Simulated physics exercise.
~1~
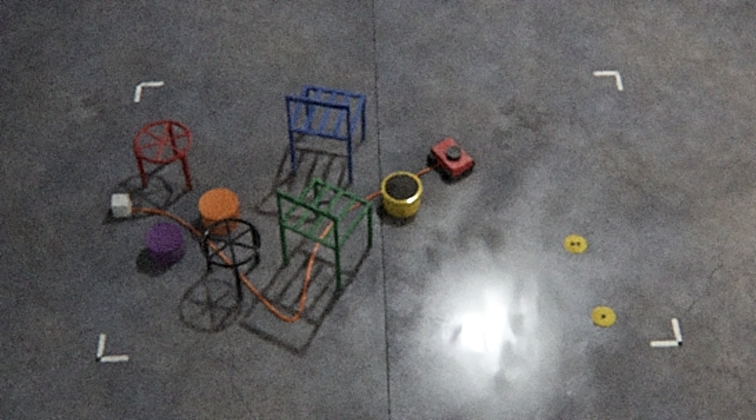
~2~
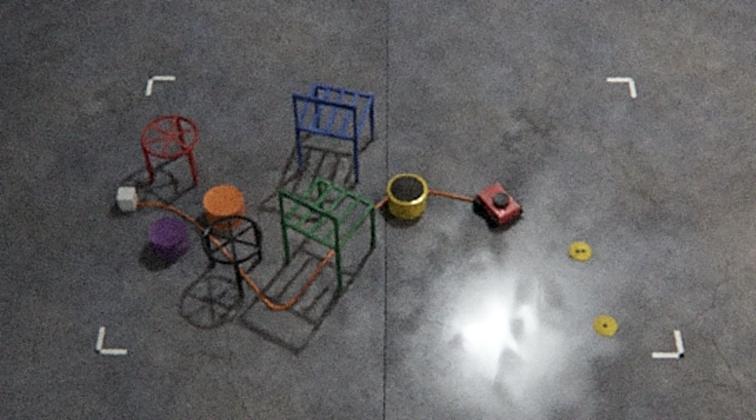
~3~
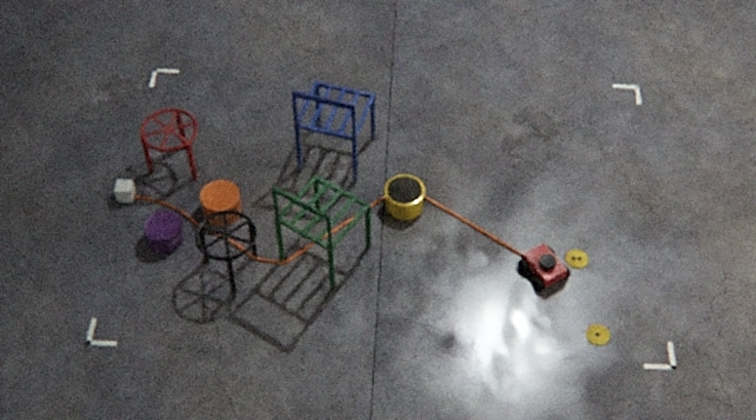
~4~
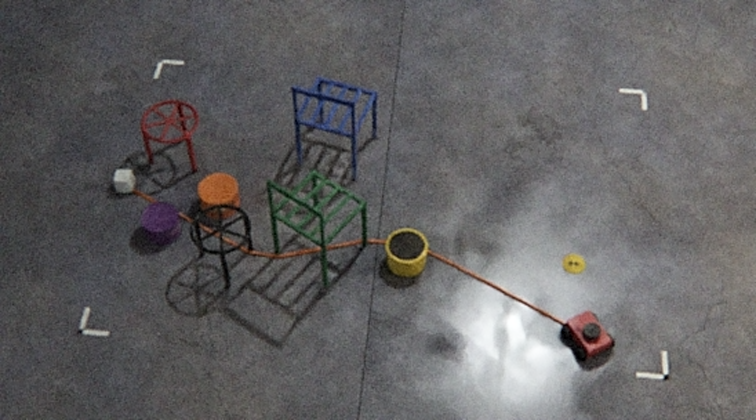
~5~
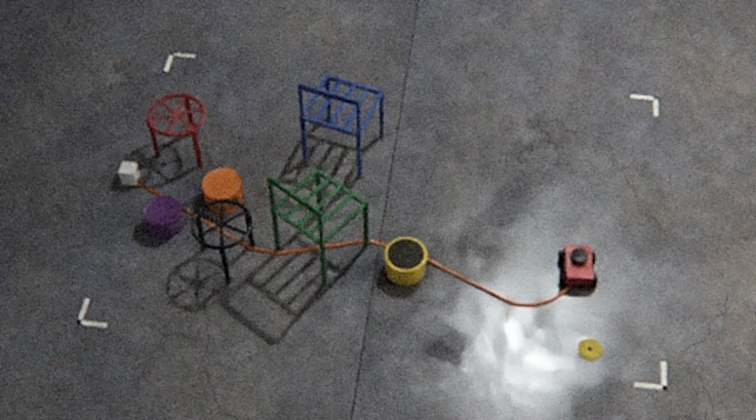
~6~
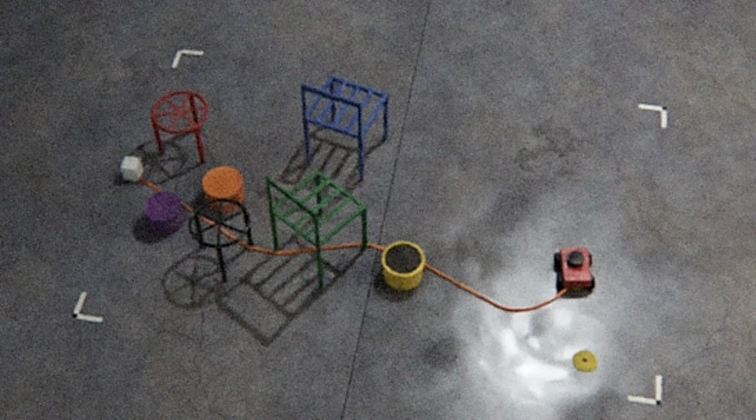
Red cart towing an orange cord past small chairs and stools, dragging a yellow pot down before turning back up, cord slackening.
